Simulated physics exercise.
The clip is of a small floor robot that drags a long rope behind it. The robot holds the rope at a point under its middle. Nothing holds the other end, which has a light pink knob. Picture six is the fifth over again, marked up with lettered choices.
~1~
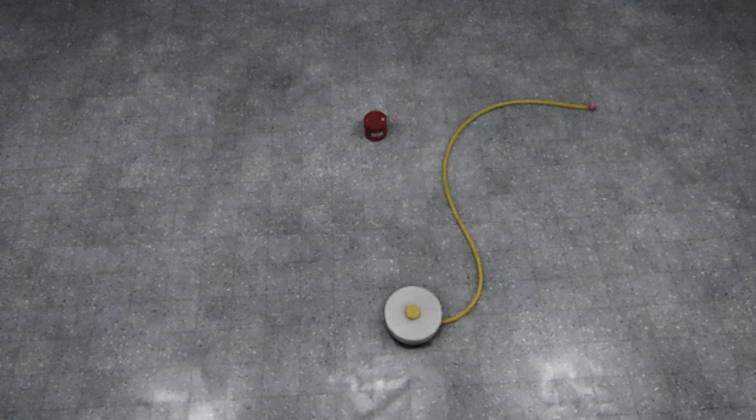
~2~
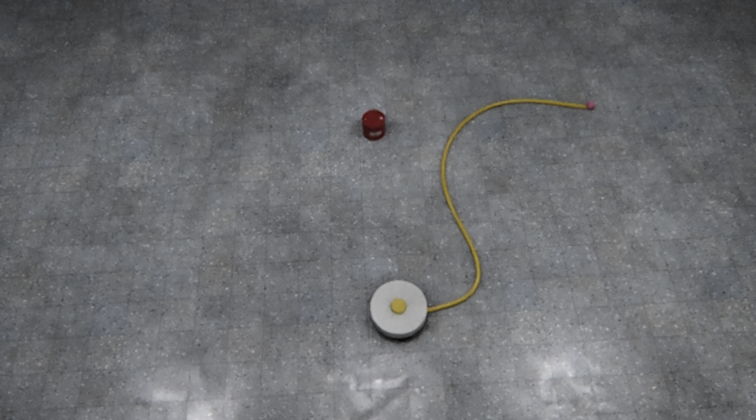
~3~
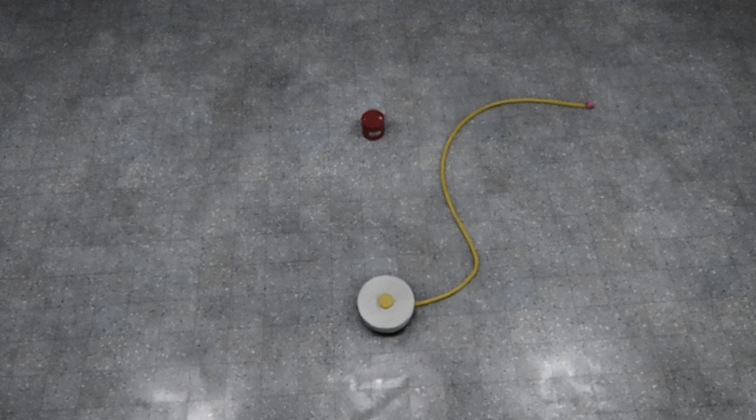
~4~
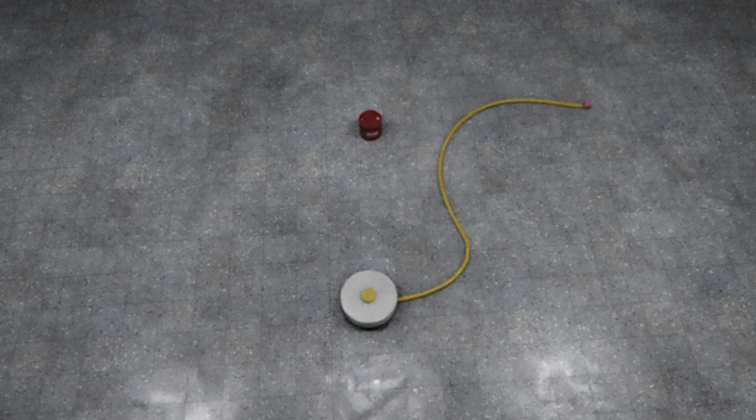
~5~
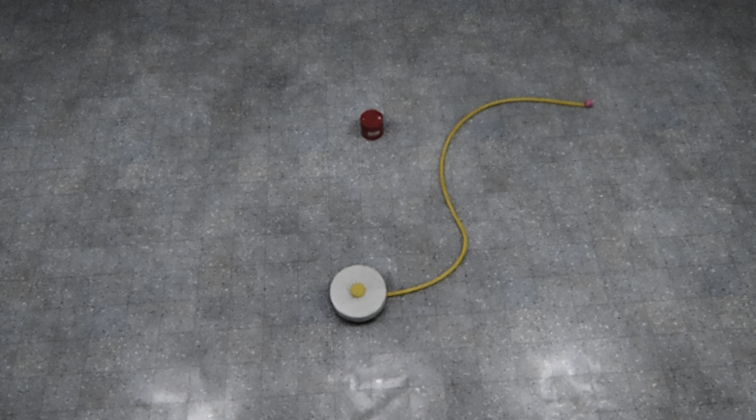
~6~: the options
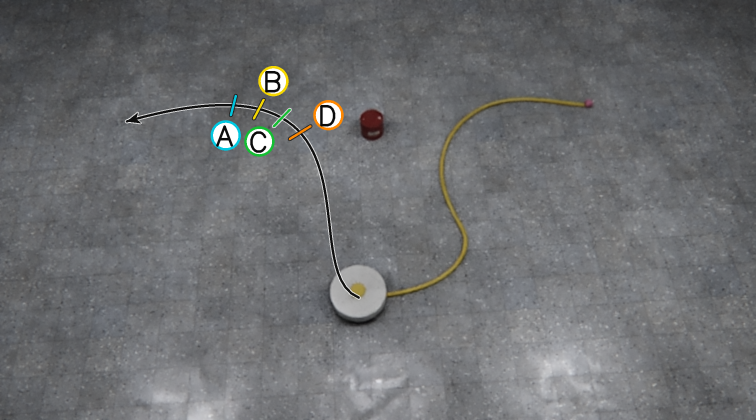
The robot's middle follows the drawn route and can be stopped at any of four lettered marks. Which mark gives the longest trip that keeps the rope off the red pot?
A is the last safe stop.
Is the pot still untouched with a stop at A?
Yes.
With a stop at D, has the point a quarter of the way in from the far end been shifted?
By then, no.
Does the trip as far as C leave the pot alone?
Yes.
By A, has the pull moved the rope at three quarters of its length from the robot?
By then, no.
On the marked copy, A at (233, 105); B at (259, 109); C at (282, 118); D at (300, 133); the route from (359, 298) via (298, 130) to (127, 121).
Following A. Soon after the start, robot (327, 205), middle of the rope (442, 167), free end (589, 103).
Later, robot (299, 128), middle of the rope (442, 167), free end (589, 103).
In the end, robot (232, 100), middle of the rope (419, 153), free end (589, 103); nothing has been touched.
As for the rest, B is safe but short; C is safe but short; D is safe but short.
